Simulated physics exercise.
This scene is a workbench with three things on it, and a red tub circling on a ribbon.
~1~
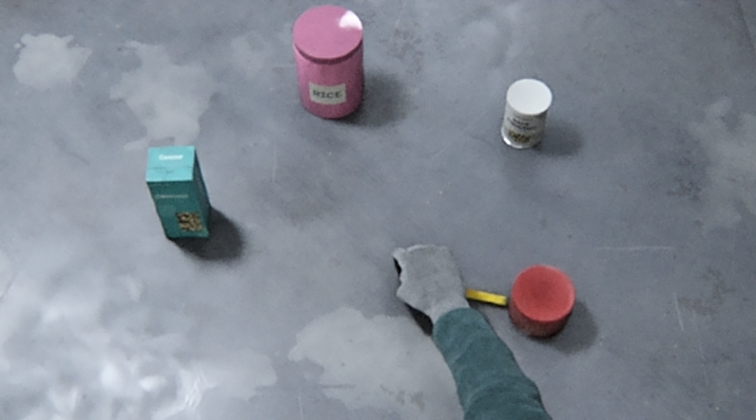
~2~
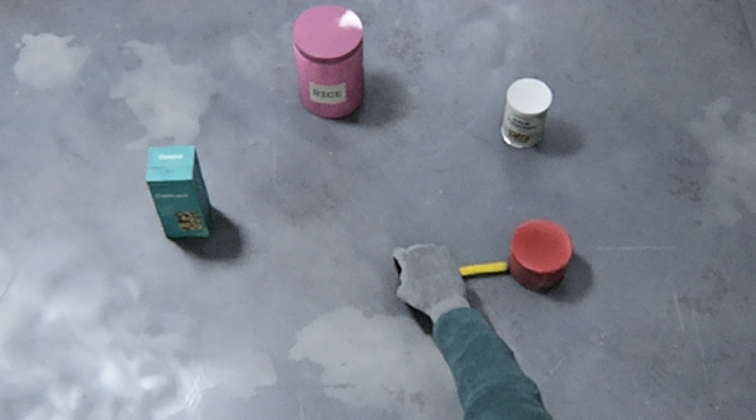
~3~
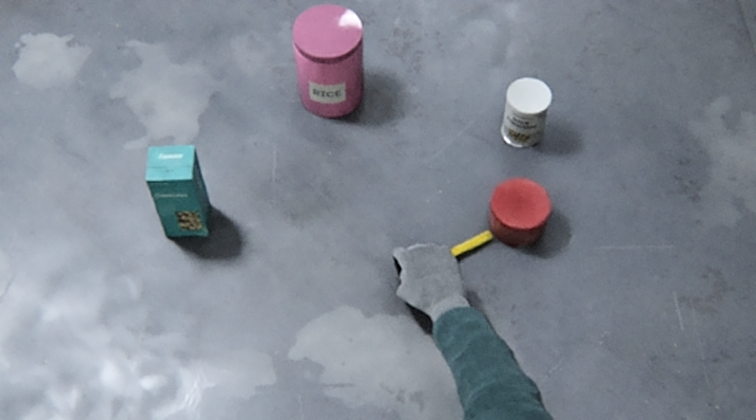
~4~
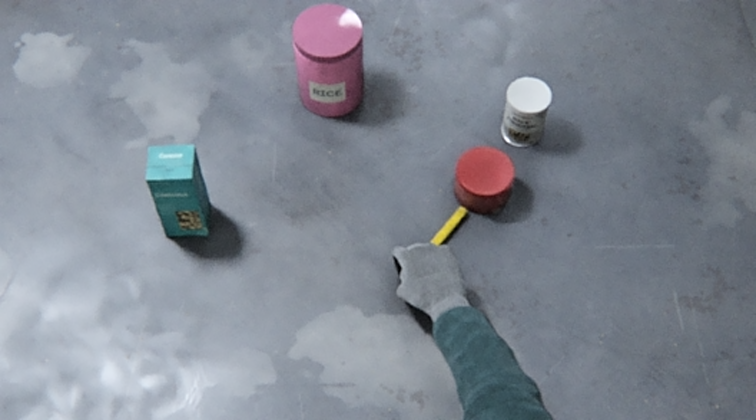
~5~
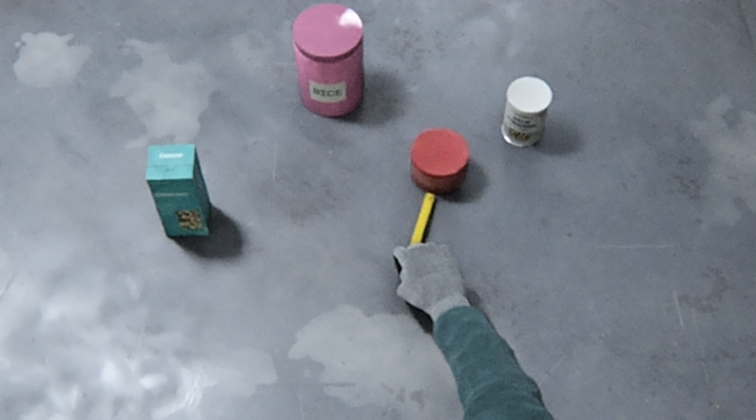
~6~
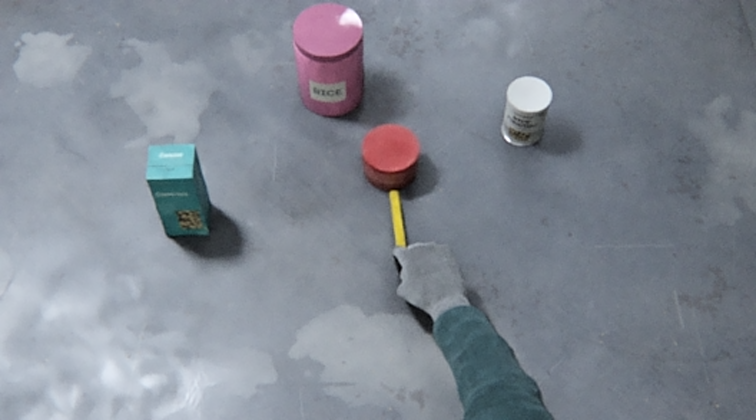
A red tub on a yellow ribbon held by a gray-gloved hand circles anticlockwise over a gray, stained workbench, seen from above at a fixed angle. A turquoise carton stands at left, a pink canister labelled rice at upper centre and a white tin at upper right, all still. The tub swings from right of the hand upward and leftward until it is above the glove, which stays in place.
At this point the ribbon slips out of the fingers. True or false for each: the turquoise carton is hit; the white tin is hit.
Turquoise carton is hit: True; white tin is hit: False.
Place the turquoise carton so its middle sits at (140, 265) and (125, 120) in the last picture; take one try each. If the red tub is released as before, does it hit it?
Well, in the first position it gets away, while in the second position it gets away.
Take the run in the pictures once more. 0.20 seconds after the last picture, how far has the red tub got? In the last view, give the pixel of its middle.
Somewhere about (203, 198), I'd say.
Then, 0.08 s after the last picture, tub near (299, 177).
Then, 0.20 s after the last picture, tub near (203, 198); turquoise carton pushed aside.
At rest, tub near (157, 204); turquoise carton knocked over. The turquoise carton gets hit and the white tin escapes it.
